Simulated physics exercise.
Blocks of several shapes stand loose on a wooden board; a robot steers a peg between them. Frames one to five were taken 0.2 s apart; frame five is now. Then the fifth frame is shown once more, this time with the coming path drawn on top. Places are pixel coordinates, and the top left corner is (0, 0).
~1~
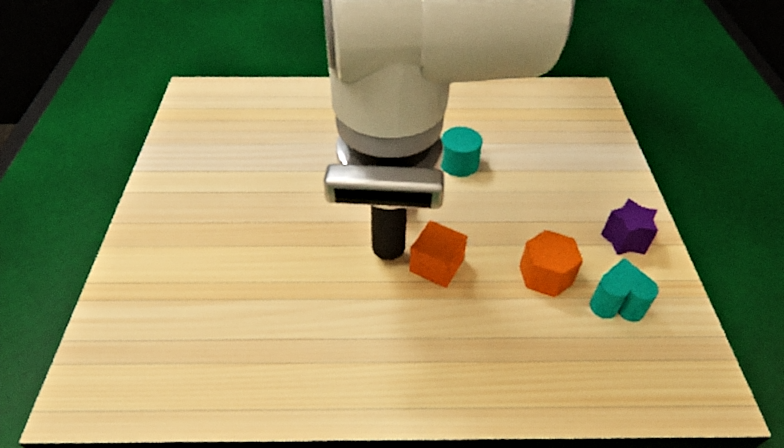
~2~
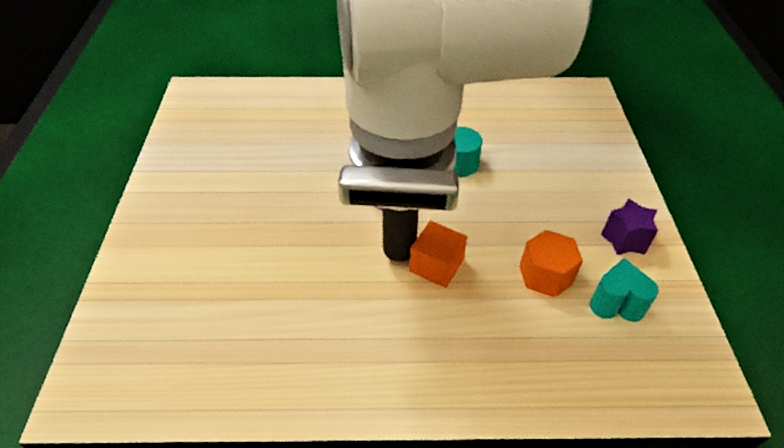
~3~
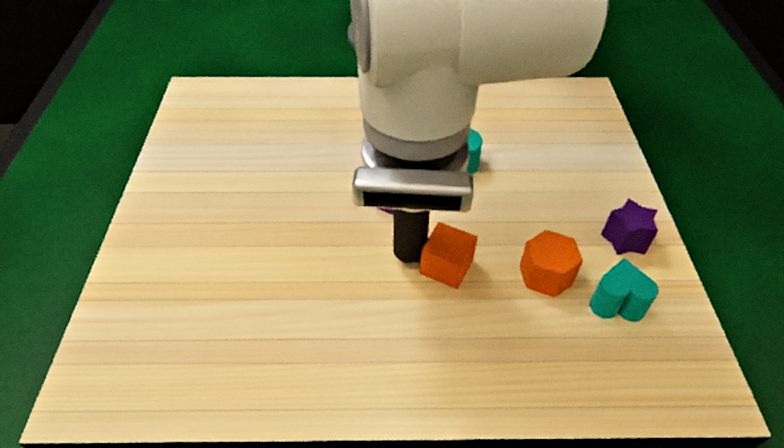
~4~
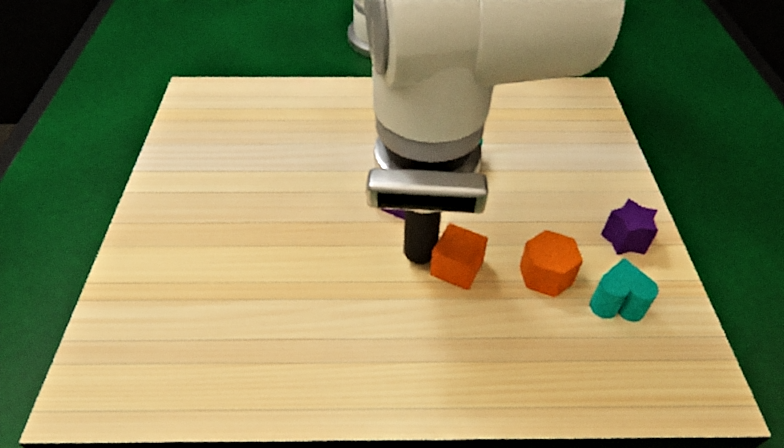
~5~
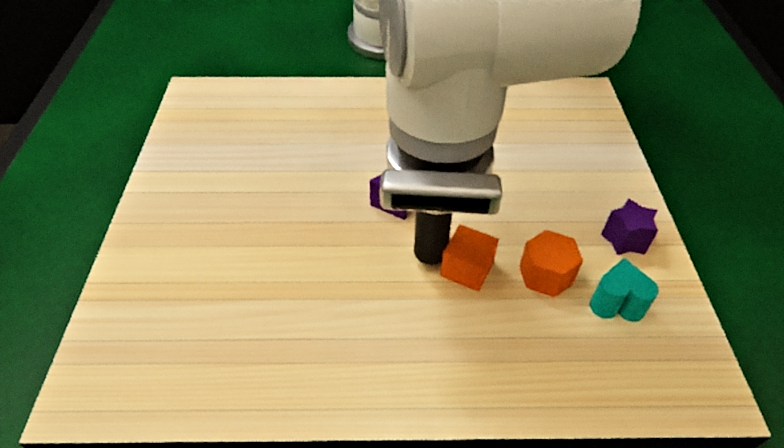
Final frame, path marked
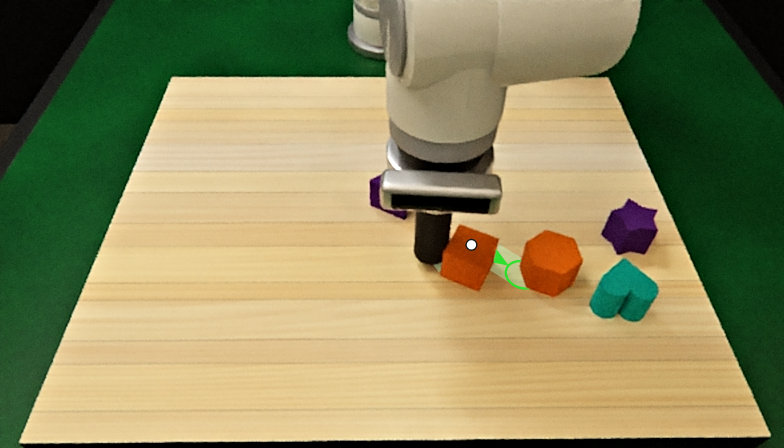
The video shows a robot arm moving its dark peg rightward over a wooden board, nudging an orange block a short way toward another orange block, while a purple block gradually comes into view behind the arm.
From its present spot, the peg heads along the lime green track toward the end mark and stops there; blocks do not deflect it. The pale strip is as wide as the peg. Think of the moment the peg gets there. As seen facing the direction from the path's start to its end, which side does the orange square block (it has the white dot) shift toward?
It slides rightward.
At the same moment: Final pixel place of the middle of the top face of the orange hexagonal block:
For the centre of its top, I'd go with (578, 258).
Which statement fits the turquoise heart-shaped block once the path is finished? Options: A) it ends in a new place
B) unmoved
B.
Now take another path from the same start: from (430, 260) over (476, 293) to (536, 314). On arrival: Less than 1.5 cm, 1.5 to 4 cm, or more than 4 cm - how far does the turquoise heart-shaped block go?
It moves less than 1.5 cm.
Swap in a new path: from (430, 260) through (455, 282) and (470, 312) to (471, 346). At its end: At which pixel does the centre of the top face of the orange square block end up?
Put as a pixel place, it's (502, 255).
The line goes from (430, 260) via (460, 248) and (493, 256), ending at (523, 275); the dot is on the orange square block.
What follows on the original path. One third of the way, peg at (462, 240); orange square block at (492, 247), turned 25° clockwise.
Two thirds of the way, peg at (495, 248); orange square block at (511, 263), turned 55° clockwise.
At the end, peg at (525, 267); purple triangular block unmoved; orange square block at (521, 281), turned 85° clockwise; orange hexagonal block at (578, 258), turned 15° anticlockwise; turquoise heart-shaped block unmoved.
